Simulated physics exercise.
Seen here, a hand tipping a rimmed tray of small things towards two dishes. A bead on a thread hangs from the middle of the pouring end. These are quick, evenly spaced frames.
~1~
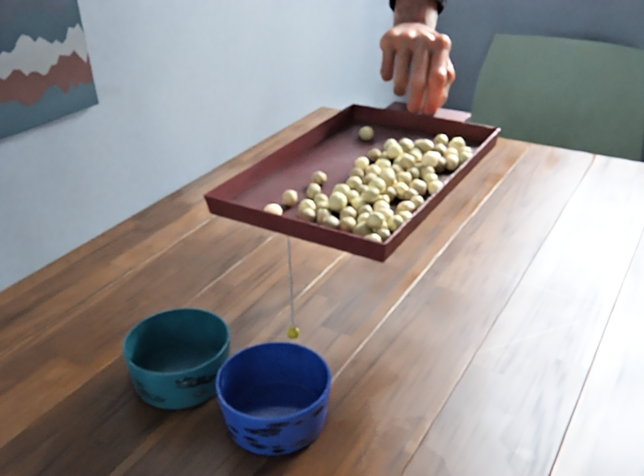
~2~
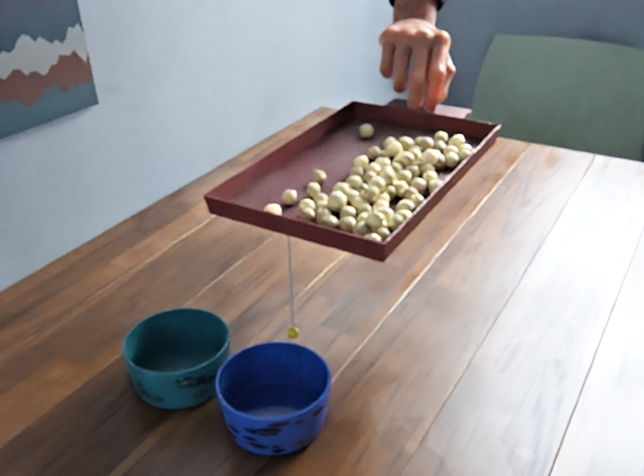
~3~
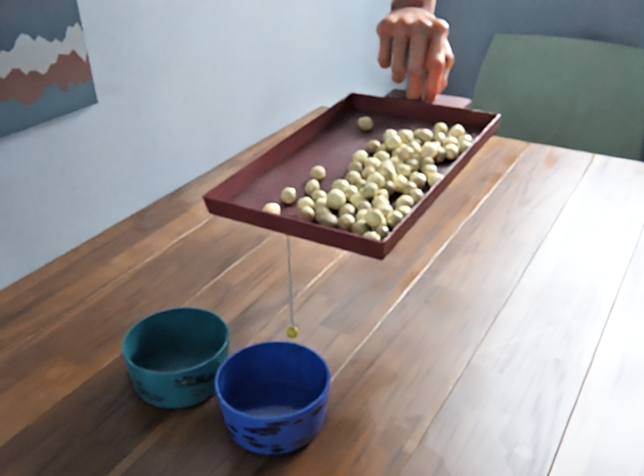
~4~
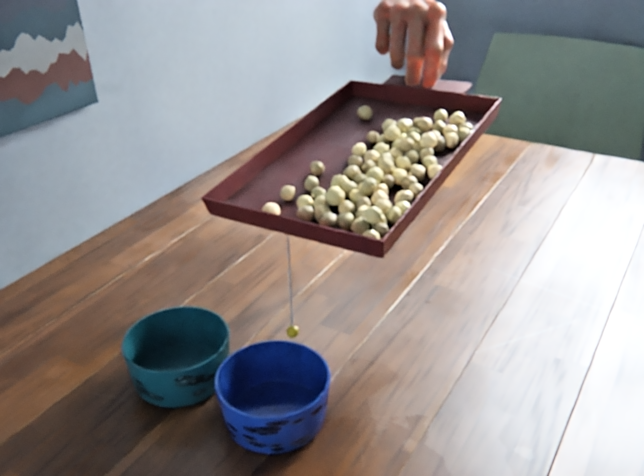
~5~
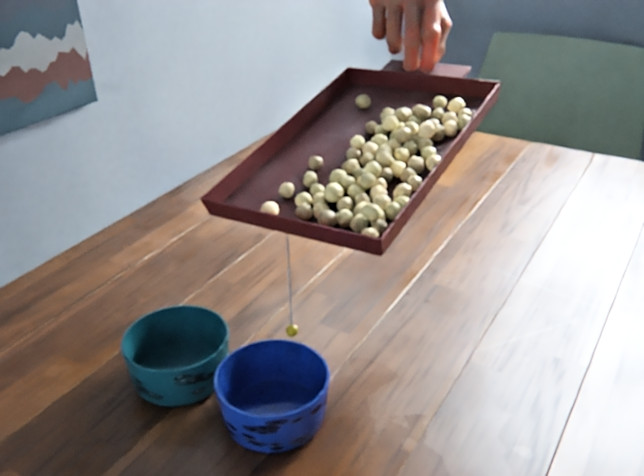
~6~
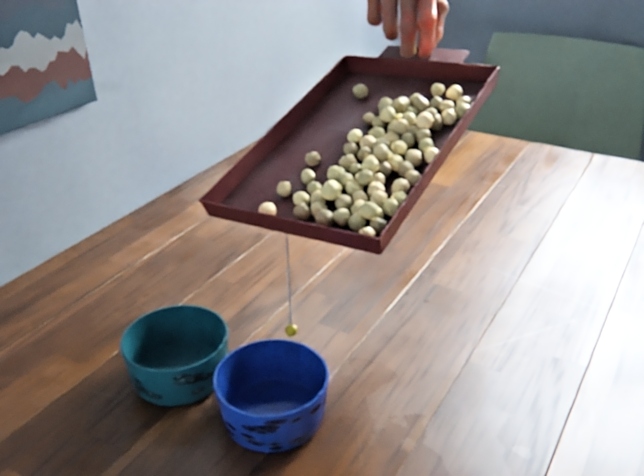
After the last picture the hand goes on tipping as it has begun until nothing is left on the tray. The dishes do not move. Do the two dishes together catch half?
They take more than half between them.
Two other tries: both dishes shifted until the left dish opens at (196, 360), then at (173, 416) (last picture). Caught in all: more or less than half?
The first try: Above a half. The second: Less than half.
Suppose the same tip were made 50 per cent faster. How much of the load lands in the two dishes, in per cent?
About 60 per cent.
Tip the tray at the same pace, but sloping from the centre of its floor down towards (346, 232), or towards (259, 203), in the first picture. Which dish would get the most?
In turn: Right; the left one.
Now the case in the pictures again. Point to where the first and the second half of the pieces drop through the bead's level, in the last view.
At about (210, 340), then at (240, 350).
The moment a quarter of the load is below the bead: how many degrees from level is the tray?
At some 110 degrees.
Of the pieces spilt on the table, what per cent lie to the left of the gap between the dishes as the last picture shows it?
Close to 60 per cent.
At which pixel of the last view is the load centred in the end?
Near (234, 394).
Soon after the last picture, tray tipped steeply; nearly all on the tray; a stray few in the right dish; a stray few in the left dish; a stray few in the air.
A little later, tray tipped right over; nearly all on the tray; a stray few in the right dish; a stray few in the left dish; a stray few outside both.
Later still, tray tipped past a quarter turn; about a third in the right dish; about a third in the left dish; about a quarter outside both.
At rest, tray tipped past a quarter turn; about a third in the right dish; about a third in the left dish; about a quarter outside both.
